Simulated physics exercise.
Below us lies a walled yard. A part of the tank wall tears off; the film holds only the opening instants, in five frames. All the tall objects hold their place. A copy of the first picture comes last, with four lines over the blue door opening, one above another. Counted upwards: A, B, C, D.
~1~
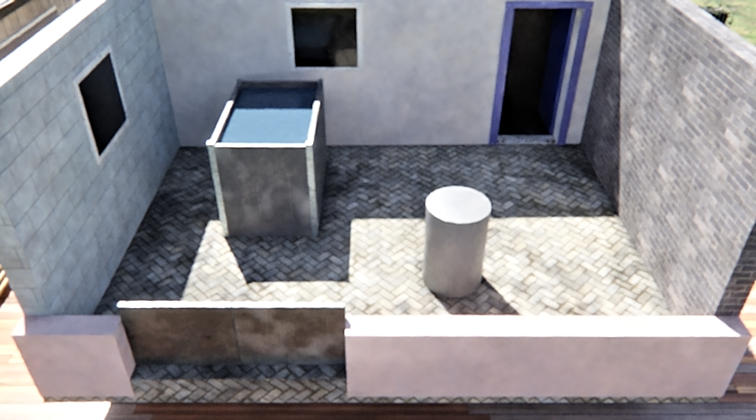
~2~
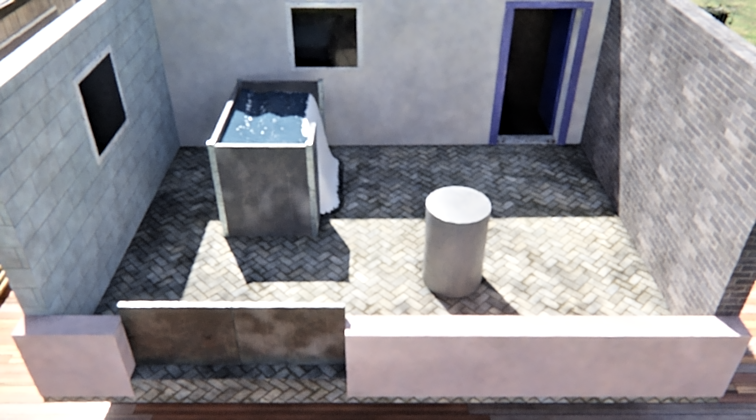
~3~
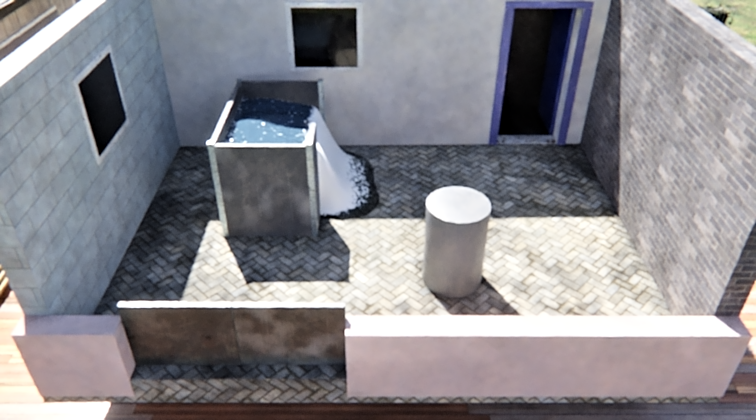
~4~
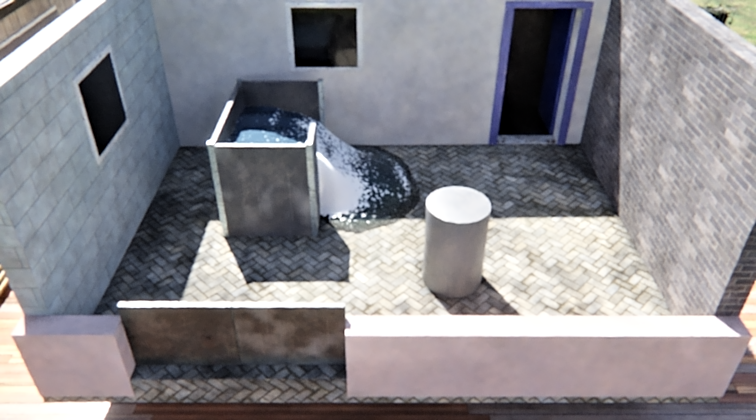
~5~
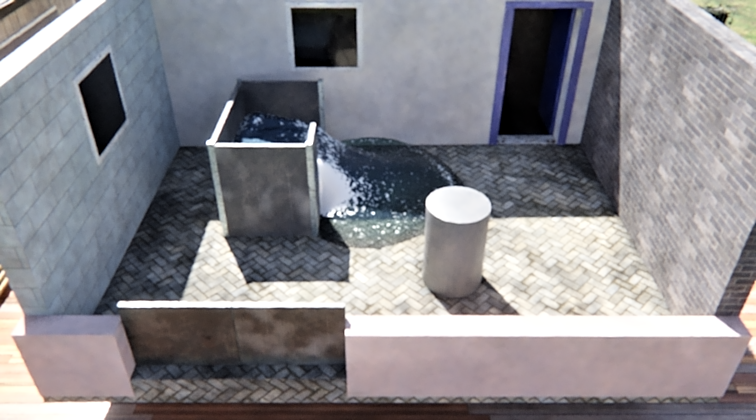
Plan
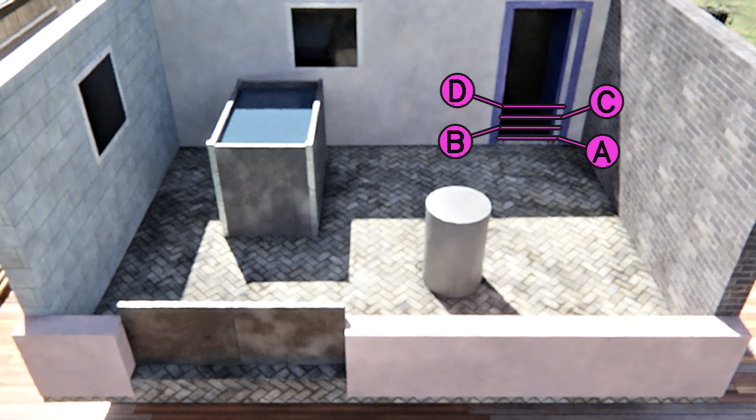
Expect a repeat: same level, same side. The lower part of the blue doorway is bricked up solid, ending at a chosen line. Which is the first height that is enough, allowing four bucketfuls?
Line B.
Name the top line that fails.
That is line A.
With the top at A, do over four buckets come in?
Yes, that goes wrong.
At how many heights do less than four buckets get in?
Three.
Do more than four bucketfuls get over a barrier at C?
No, not at all.
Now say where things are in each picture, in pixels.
Water in the tank at rest, its middle at (272, 116); foot of the blue doorway at (527, 144); shut gate at (234, 312).
Water covers 2 % of the ground and shows as far out as (327, 209).
Water covers 4 % of the ground and shows as far out as (370, 205).
Water covers 9 % of the ground and shows as far out as (384, 221).
Water covers 16 % of the ground and shows as far out as (434, 161).
On the marked copy, A at (528, 137); B at (529, 127); C at (531, 117); D at (533, 106); from the bottom up A, B, C, D.
With A, about 11 bucketfuls get in.
With B, a bucket or two gets in.
With C, a splash gets over, under a bucket.
With D, nothing gets over.
